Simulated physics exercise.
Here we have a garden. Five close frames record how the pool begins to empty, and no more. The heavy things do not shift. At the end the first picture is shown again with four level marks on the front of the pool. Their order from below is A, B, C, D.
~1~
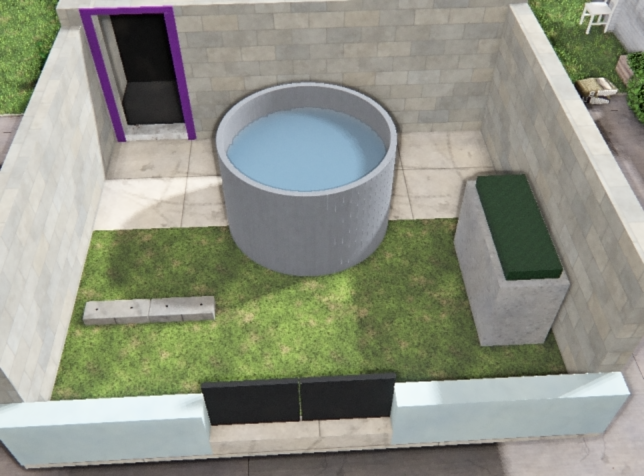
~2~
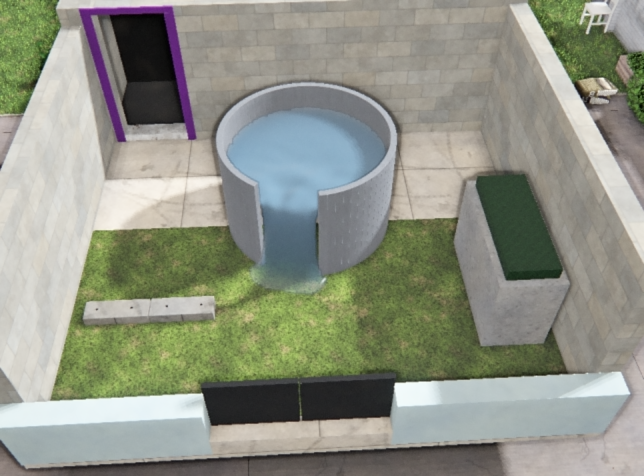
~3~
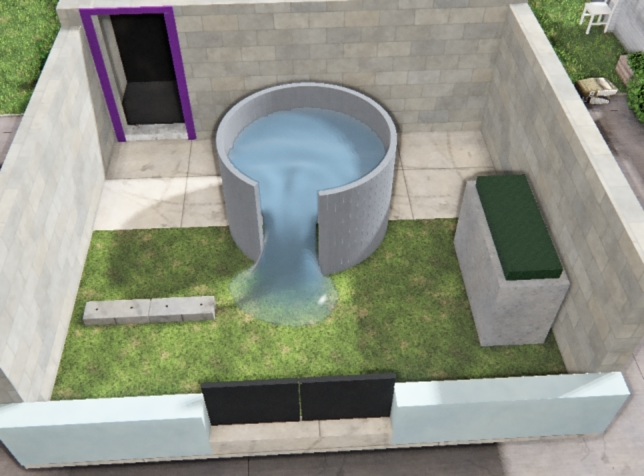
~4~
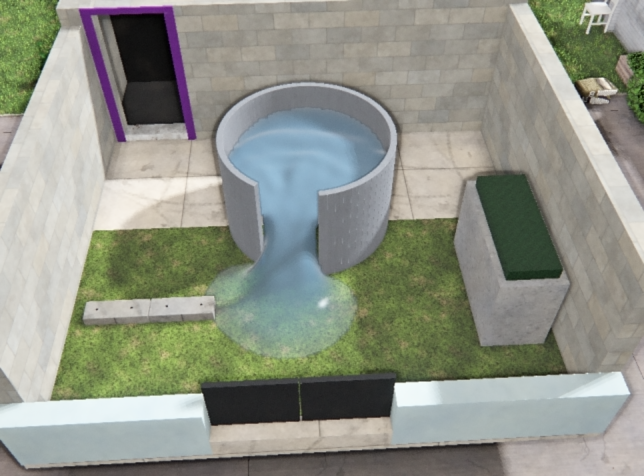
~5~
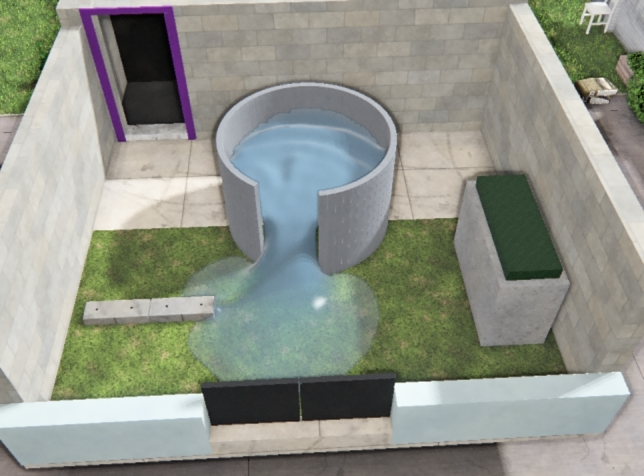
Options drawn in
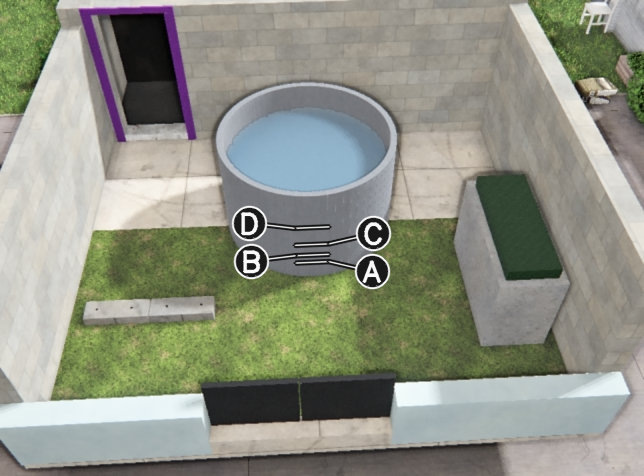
At the start, a round grey pool of still water stands in a walled garden with a purple doorway and a shut dark gate. A gap opens in the pool's front, and water pours onto the grass. The water spreads into a widening, shallow sheet, reaching the low block at left.
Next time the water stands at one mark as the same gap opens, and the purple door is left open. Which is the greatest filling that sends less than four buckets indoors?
Line D just does it.
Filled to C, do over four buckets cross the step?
No.
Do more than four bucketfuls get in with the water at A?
No, not at all.
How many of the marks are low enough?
All of the four.
In white, A at (312, 262); B at (312, 255); C at (312, 244); D at (311, 227); from the bottom up A, B, C, D.
With A, nothing gets over.
With B, nothing gets over.
With C, nothing gets over.
With D, a splash gets over, under a bucket.
